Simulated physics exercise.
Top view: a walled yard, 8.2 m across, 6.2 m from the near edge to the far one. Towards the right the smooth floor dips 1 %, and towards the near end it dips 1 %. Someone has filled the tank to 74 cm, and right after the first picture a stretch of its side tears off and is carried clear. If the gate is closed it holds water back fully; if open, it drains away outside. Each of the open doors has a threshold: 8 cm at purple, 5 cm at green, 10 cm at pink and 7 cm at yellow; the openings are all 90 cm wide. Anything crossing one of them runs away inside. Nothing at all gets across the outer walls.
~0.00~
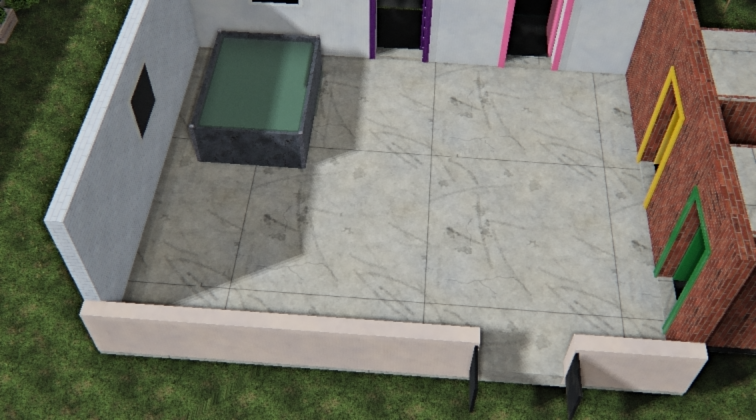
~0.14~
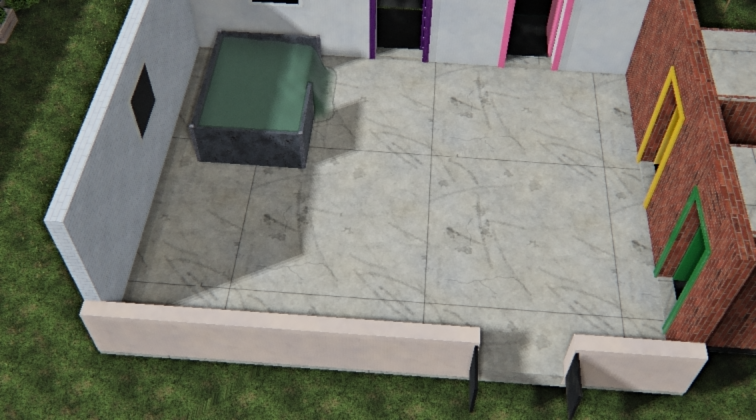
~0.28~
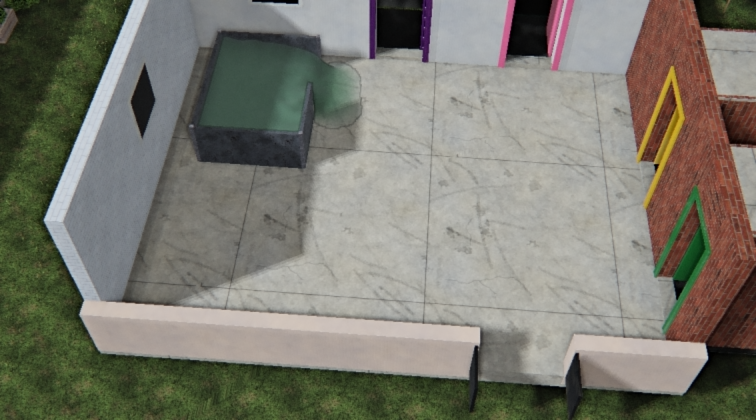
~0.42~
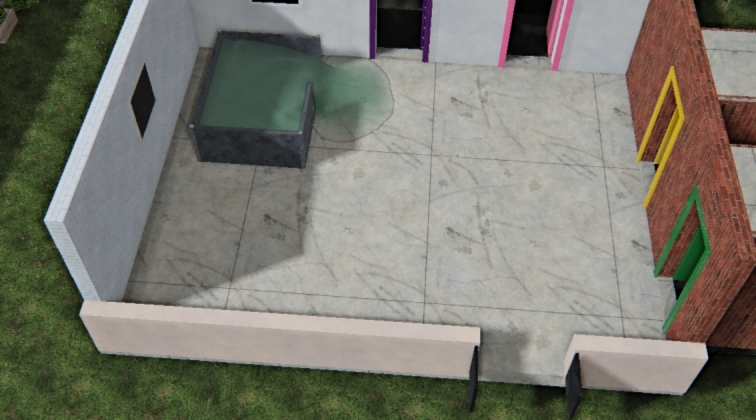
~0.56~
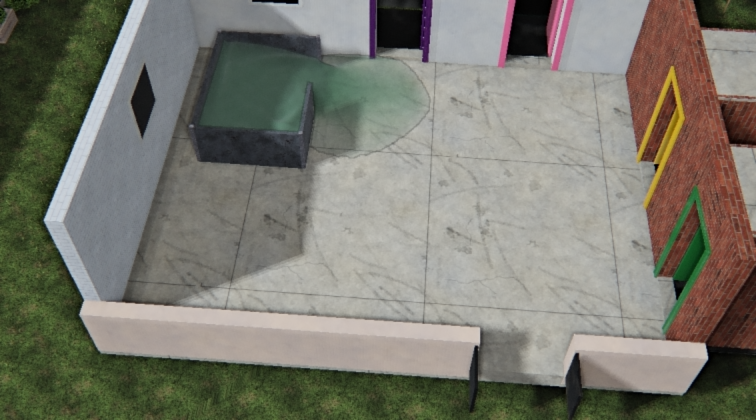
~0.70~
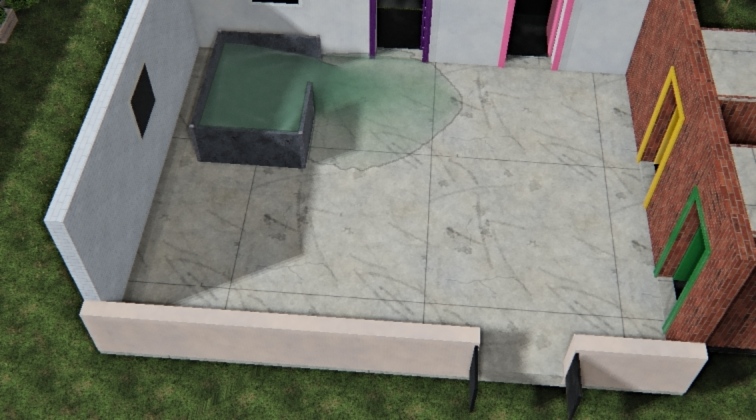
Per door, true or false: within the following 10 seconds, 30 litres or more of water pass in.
Purple door: True. Green door: True. Pink door: False. Yellow door: True.
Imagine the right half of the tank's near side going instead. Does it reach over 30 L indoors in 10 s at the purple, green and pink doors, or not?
Log - purple: Threshold not reached, green: Threshold topped, pink: Threshold not reached.
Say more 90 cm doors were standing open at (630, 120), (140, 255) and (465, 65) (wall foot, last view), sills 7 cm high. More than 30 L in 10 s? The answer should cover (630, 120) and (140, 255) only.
More, less.
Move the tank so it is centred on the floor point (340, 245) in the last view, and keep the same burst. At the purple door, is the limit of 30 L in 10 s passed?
So the purple door keeps within it.
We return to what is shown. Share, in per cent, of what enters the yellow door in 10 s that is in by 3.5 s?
By that time, around 40 per cent.
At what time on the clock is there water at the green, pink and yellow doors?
Arrival times: Green 3.2 seconds, pink 1.2 seconds, yellow 2.2 seconds.
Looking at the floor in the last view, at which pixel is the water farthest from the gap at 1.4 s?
(596, 102).
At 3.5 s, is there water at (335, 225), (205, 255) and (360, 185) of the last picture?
In that order: Not reached, dry, not reached.
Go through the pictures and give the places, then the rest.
The first picture shows the tank at (259, 83) is whole and still, 74 cm deep.
In the second picture, the front is at (330, 71), 0.7 m from the gap at (314, 82); 0.3 m2 of floor is under water; 74 cm left at the back of the tank.
In the third picture, water pours out at (314, 84) and has run 0.9 m, to (349, 121); typically 12 cm deep outside, 74 cm at the tank's back.
In the fourth picture, water pours out at (314, 85) and has run 1.4 m, to (387, 113); typically 9 cm deep outside, 71 cm at the tank's back.
In the fifth picture, water pours out at (314, 85) and has run 2.0 m, to (423, 111); typically 7 cm deep outside, 63 cm at the tank's back.
In the sixth picture, water pours out at (314, 85) and has run 2.6 m, to (456, 97); typically 6 cm deep outside, 63 cm at the tank's back.
After 1.4 s water covers 30 % of the floor and is deepest (40 cm) near (324, 91); purple door 22 cm at the sill, 17 L in, green door not reached, pink door 9 cm at the sill, 0 L in, yellow door not reached.
After 2.2 s water covers 40 % of the floor and is deepest (40 cm) near (624, 97); purple door 17 cm at the sill, 70 L in, green door not reached, pink door 11 cm at the sill, 0 L in, yellow door 8 cm at the sill, 0 L in.
After 3.5 s water covers 50 % of the floor and is deepest (30 cm) near (626, 110); purple door 13 cm at the sill, 111 L in, green door 7 cm at the sill, 0 L in, pink door 8 cm at the sill, 1 L in, yellow door 14 cm at the sill, 49 L in.
After 6.0 s water covers 55 % of the floor and is deepest (26 cm) near (640, 366); purple door 9 cm at the sill, 132 L in, green door 9 cm at the sill, 21 L in, pink door 7 cm at the sill, 1 L in, yellow door 11 cm at the sill, 99 L in.
After 10.0 s water covers 80 % of the floor and is deepest (18 cm) near (665, 368); purple door 5 cm at the sill, 134 L in, green door 13 cm at the sill, 149 L in, pink door 6 cm at the sill, 2 L in, yellow door 9 cm at the sill, 127 L in.
